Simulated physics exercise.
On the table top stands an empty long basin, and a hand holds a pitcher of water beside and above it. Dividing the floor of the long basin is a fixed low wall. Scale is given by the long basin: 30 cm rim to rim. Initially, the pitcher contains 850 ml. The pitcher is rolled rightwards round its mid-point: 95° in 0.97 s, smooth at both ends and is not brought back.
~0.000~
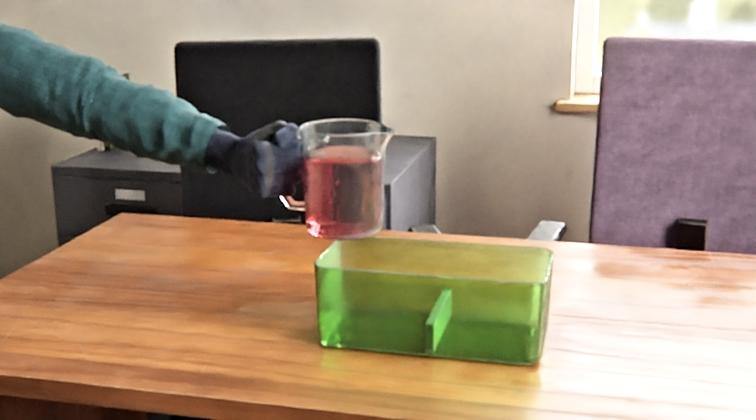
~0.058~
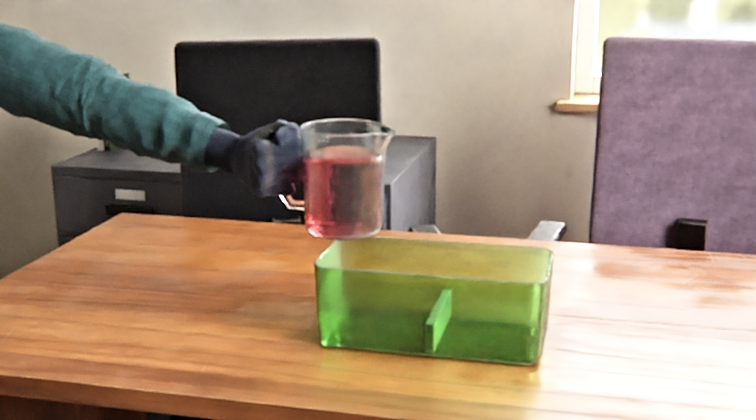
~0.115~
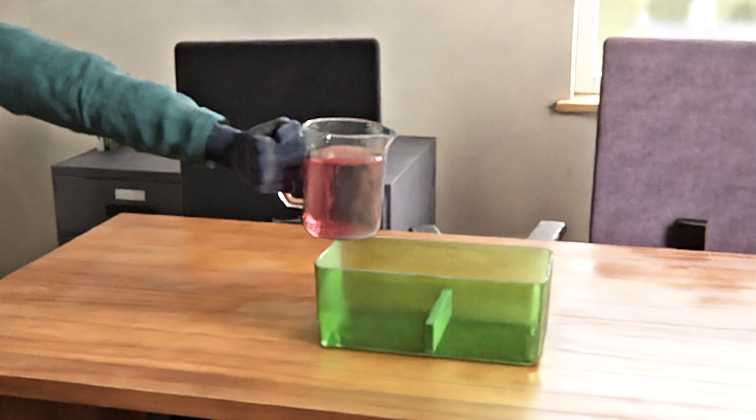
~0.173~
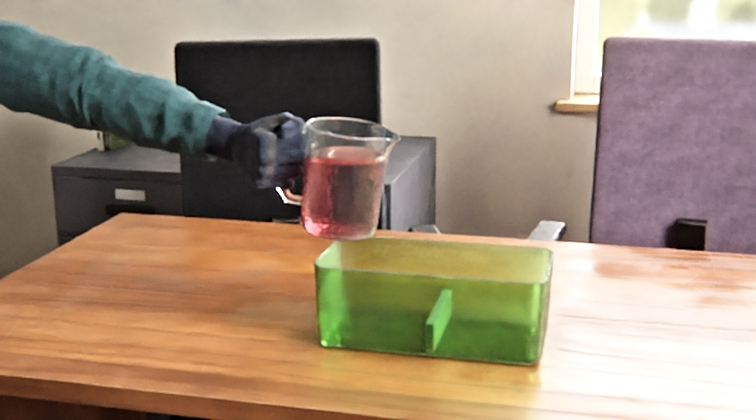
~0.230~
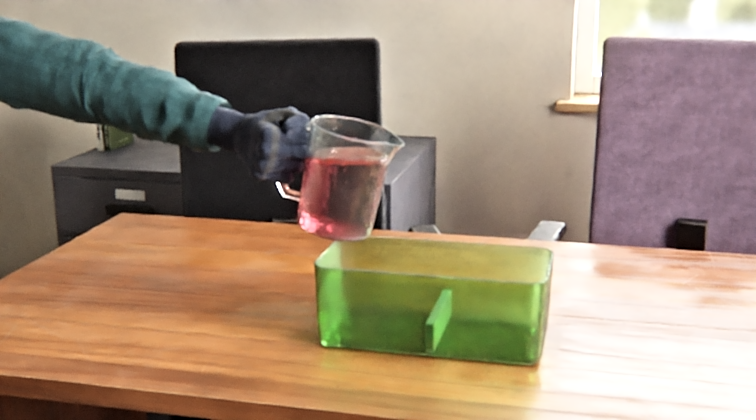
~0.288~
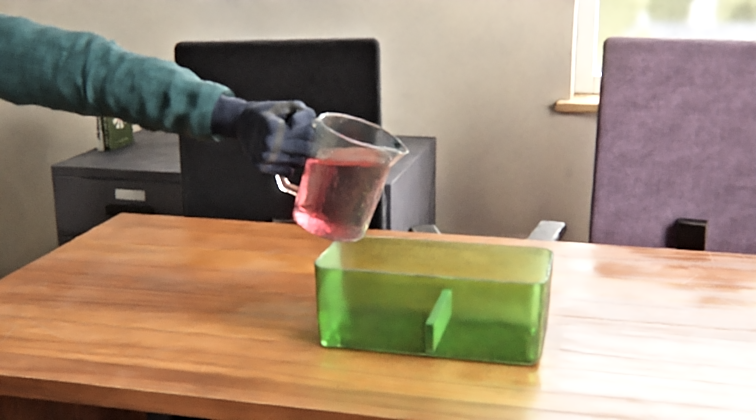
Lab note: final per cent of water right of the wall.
Approx. 77 %.
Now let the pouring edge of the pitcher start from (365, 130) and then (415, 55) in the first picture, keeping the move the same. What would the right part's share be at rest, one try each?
Respectively about 15 and 85 percent.
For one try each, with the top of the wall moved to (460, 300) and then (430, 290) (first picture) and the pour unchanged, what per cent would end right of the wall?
10 in a hundred, followed by 90 in a hundred.
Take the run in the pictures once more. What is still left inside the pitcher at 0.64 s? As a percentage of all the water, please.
Fraction remaining: Approx. 86 per cent.
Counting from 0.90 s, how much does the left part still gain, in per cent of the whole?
About 18 percent, give or take.
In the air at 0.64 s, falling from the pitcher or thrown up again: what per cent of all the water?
10 %.
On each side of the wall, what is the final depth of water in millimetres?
Depths at rest: Left around 10 mm, right around 34 mm.
After 0.64 s the tilt is 71° and 87 per cent is still to pour, 0 is left of the wall and 3 right of it.
After 0.90 s the tilt is 94° and 42 per cent is still to pour, 6 is left of the wall and 38 right of it.
After 1.17 s the tilt is 95° and 12 per cent is still to pour, 11 is left of the wall and 73 right of it.
After 1.47 s the tilt is 95° and 3 per cent is still to pour, 18 is left of the wall and 78 right of it.
In the end 23 per cent lies left of the wall, 77 right of it and 0 outside.
